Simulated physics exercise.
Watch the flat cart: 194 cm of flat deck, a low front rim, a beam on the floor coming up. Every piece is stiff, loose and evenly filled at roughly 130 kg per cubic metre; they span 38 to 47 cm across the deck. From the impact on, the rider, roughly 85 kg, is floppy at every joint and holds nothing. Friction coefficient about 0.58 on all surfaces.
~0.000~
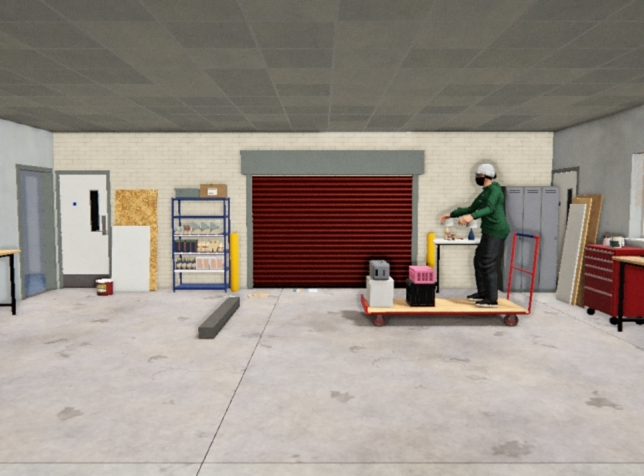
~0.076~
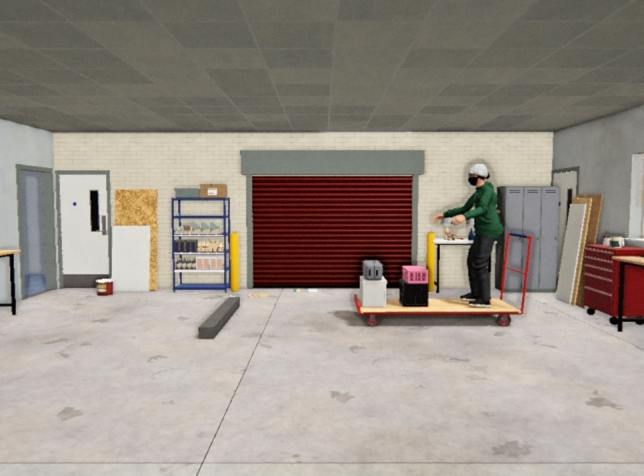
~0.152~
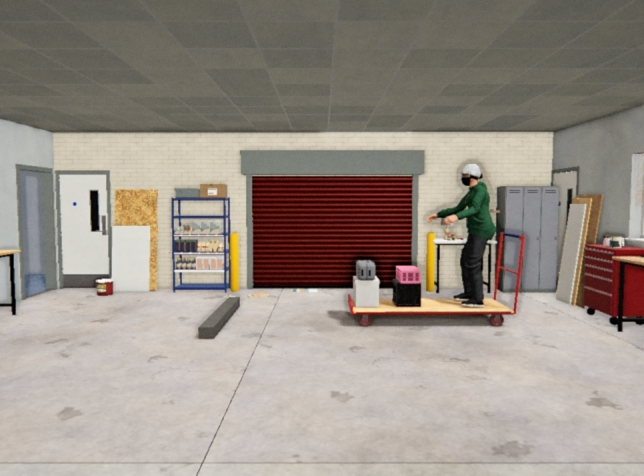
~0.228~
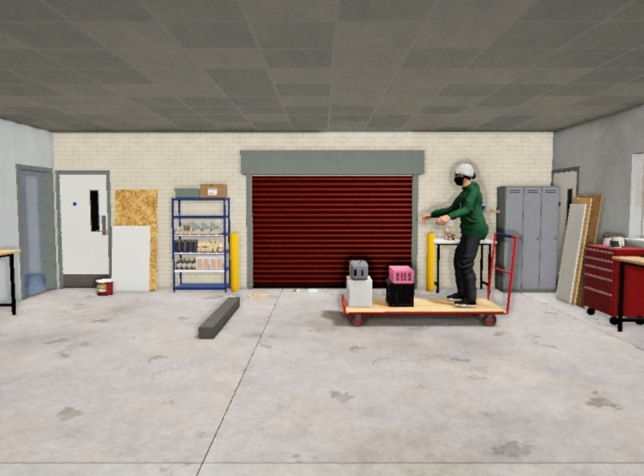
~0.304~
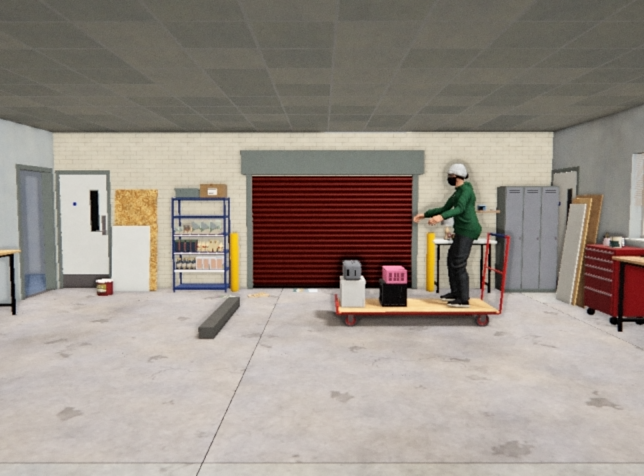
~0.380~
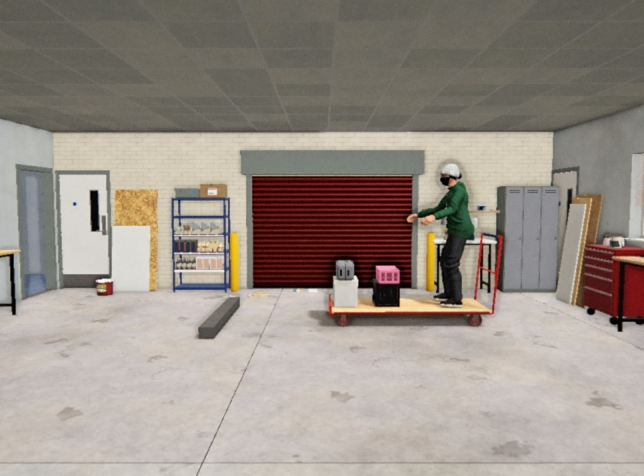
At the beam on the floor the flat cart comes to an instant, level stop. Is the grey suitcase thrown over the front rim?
At this pace the grey suitcase keeps its place on the deck.
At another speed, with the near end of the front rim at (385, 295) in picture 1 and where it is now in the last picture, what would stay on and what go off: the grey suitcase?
In that case grey off.
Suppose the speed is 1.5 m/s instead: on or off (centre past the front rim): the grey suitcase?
In that case grey off.
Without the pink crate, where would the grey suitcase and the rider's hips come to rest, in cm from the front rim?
In that case grey 10 behind, hips 130 behind.
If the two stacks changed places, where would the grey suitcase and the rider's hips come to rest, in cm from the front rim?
In that case grey 60 behind, hips 130 behind.
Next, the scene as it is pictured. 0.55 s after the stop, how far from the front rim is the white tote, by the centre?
Some 20 cm behind it.
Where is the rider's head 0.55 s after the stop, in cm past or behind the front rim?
Some 70 cm behind it.
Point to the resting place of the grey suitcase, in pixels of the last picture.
Around (228, 270).
The wheels strike at 1.57 s.
After 1.82 s the grey suitcase is 7 cm behind the rim, tilted 5°, near (226, 270) in the last picture's view.
After 2.12 s the grey suitcase is 9 cm behind the rim, tilted 0°, near (228, 270) in the last picture's view.
After 2.57 s the grey suitcase is 9 cm behind the rim, tilted 0°, near (228, 270) in the last picture's view.
At rest, 2.8 s, nothing is past the rim; behind it, grey suitcase, white tote, pink crate, black crate and the rider's hips.
